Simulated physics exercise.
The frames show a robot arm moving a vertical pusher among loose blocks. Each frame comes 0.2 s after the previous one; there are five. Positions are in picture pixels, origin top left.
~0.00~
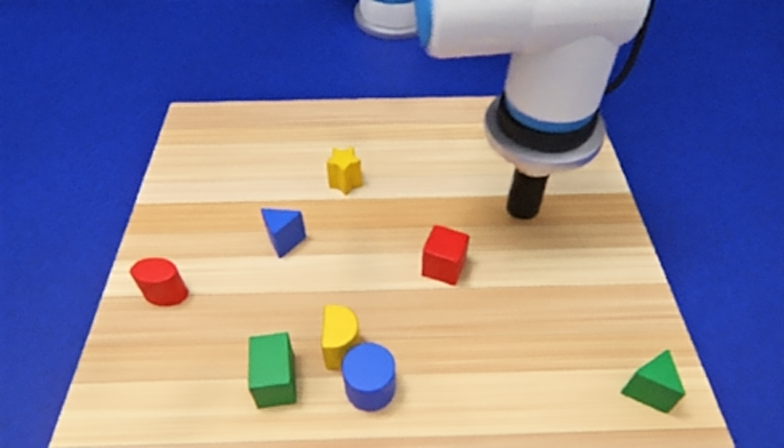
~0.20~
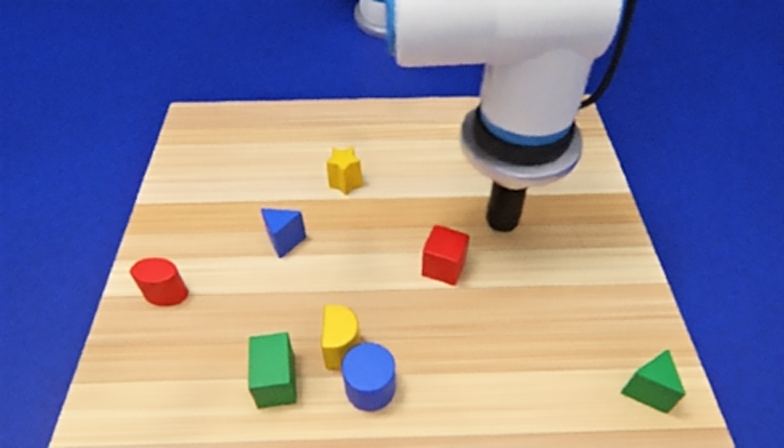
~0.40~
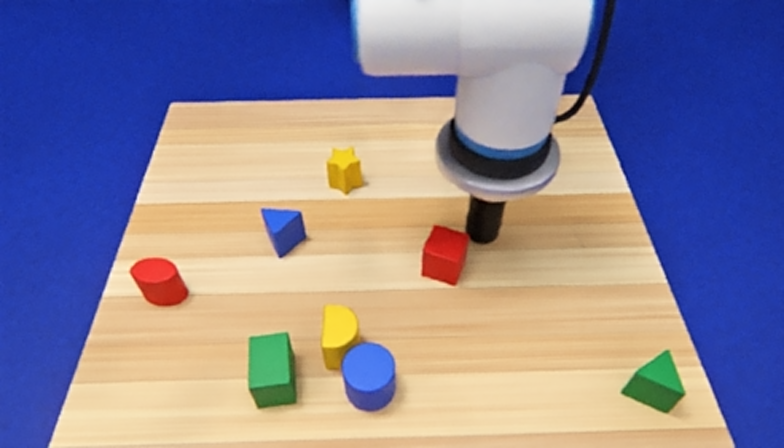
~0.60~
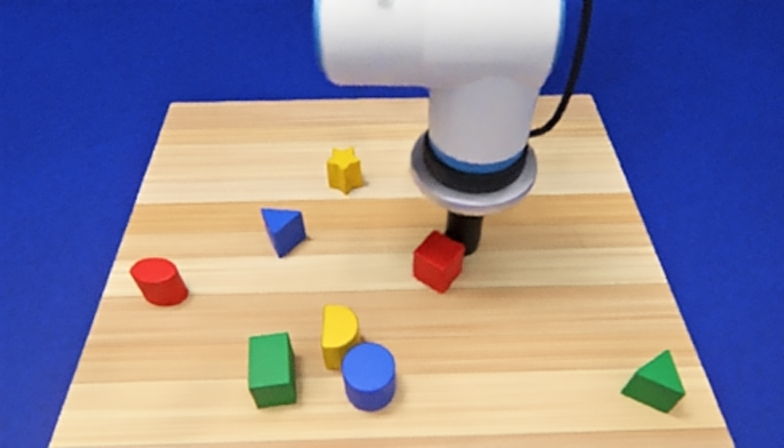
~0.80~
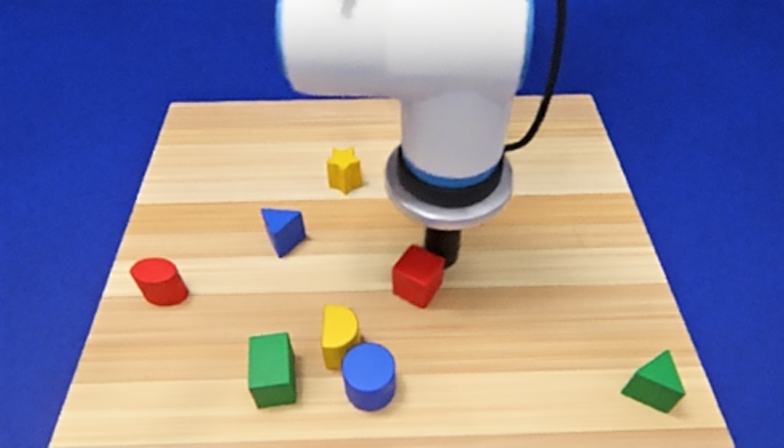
A light wooden board on a bright blue surface is seen from above at an angle, by a camera that stays still. A white robot arm holds a black vertical pusher at the upper right, near a red cube, with a yellow star, blue triangle, red cylinder, green blocks, yellow half-round and blue cylinder spread around. The pusher slides left and nearer, meets the cube, and pushes it the same way, turning it slightly.
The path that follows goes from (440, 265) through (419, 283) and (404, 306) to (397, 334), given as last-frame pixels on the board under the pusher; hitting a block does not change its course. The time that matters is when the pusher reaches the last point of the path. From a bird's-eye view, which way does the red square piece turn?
It goes clockwise.
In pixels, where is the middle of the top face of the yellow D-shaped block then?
Its top face will be centred at roughly (317, 337).
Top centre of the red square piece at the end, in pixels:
Put as a pixel place, it's (357, 322).
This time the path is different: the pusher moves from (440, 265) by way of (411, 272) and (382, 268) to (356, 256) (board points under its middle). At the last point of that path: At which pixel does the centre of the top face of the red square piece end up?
Its top centre is at about (397, 279).
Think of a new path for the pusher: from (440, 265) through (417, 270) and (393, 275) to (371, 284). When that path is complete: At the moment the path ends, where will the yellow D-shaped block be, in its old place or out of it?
By then it is still where it was.
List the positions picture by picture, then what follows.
Lower end of the pusher at (522, 209), tops of blocks, yellow D-shaped block at (338, 325), blue disc at (369, 366), red square piece at (446, 242), in the first picture.
Pusher at (502, 220), blocks as before, in the second picture.
Pusher at (482, 232), blocks as before, in the third picture.
Pusher at (461, 244), red square piece at (439, 249), in the fourth picture.
Pusher at (440, 256), yellow D-shaped block at (338, 325), blue disc at (369, 366), red square piece at (418, 263), in the fifth picture.
What follows on the original path. Halfway along, pusher at (411, 285); red square piece at (383, 293).
At the end, pusher at (397, 326); yellow D-shaped block at (317, 337); blue disc not moved; red square piece at (357, 322), turned 45° clockwise.
